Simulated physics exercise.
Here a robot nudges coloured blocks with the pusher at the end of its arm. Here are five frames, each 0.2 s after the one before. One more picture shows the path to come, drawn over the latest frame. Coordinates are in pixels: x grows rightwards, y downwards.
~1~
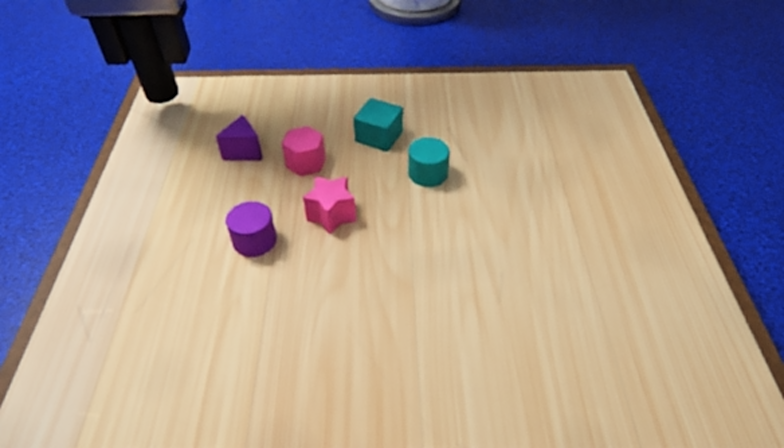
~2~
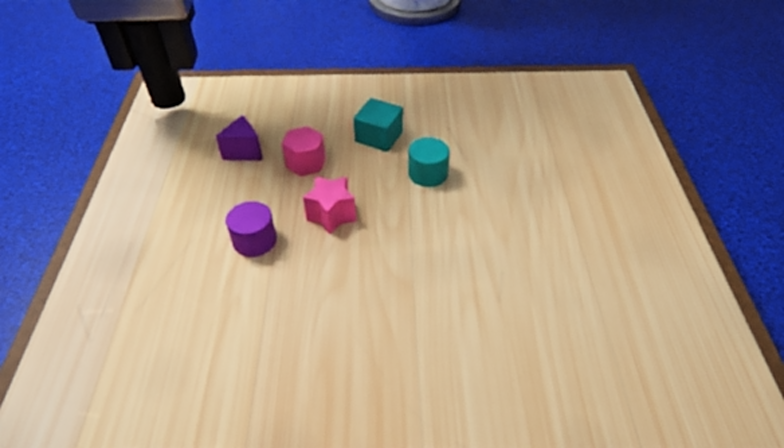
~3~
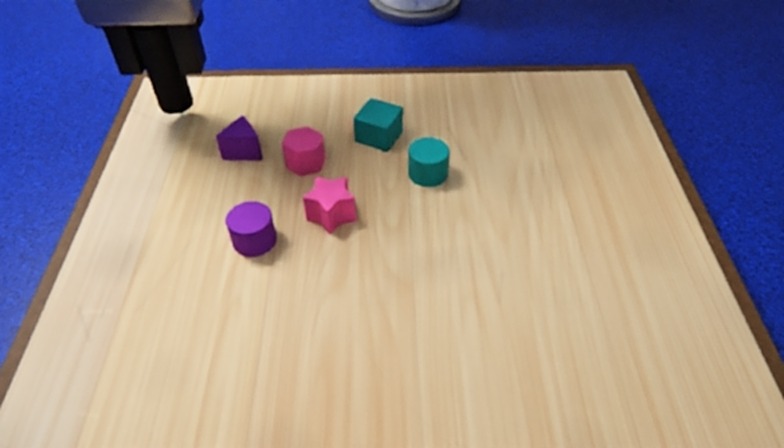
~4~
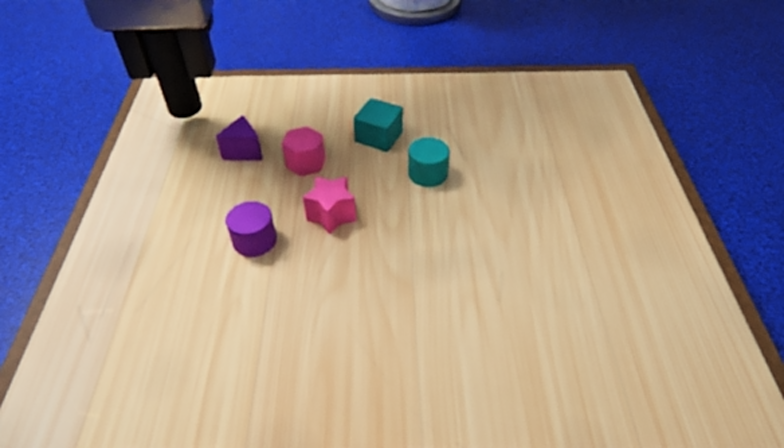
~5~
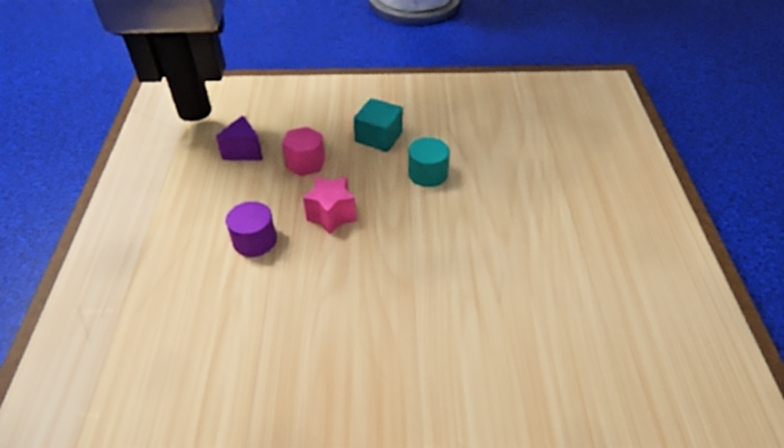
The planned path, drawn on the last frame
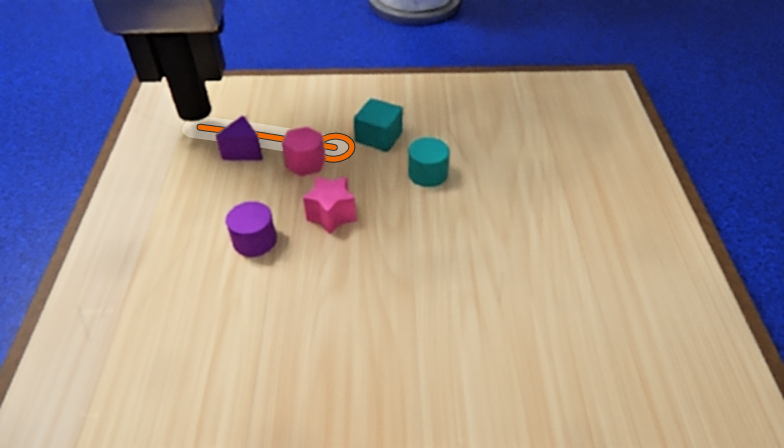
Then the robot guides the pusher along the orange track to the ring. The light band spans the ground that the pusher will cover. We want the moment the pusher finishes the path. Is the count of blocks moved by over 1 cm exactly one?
That would be a no.
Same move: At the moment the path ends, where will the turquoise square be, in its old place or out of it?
By the last moment of the path, the turquoise square has stayed put.
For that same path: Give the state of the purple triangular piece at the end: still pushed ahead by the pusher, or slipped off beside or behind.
Slipped clear.
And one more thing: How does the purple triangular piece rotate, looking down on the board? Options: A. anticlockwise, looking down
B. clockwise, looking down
B
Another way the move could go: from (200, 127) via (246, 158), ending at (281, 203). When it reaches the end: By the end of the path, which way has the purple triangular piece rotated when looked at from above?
The block spins anticlockwise.
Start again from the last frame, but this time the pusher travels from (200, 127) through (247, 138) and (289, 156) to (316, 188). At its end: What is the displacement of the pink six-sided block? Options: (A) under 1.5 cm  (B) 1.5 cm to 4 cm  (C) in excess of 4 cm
C.
Drawn move, from (200, 127) to (334, 147).
What follows on the original path. One third of the way, pusher at (241, 118); purple triangular piece at (242, 130), turned 20° clockwise.
Two thirds of the way, pusher at (287, 125); purple triangular piece at (253, 132), turned 70° clockwise.
At the end, pusher at (333, 132); purple triangular piece at (253, 132), turned 70° clockwise; pink six-sided block at (313, 146), turned 35° clockwise; turquoise square still.
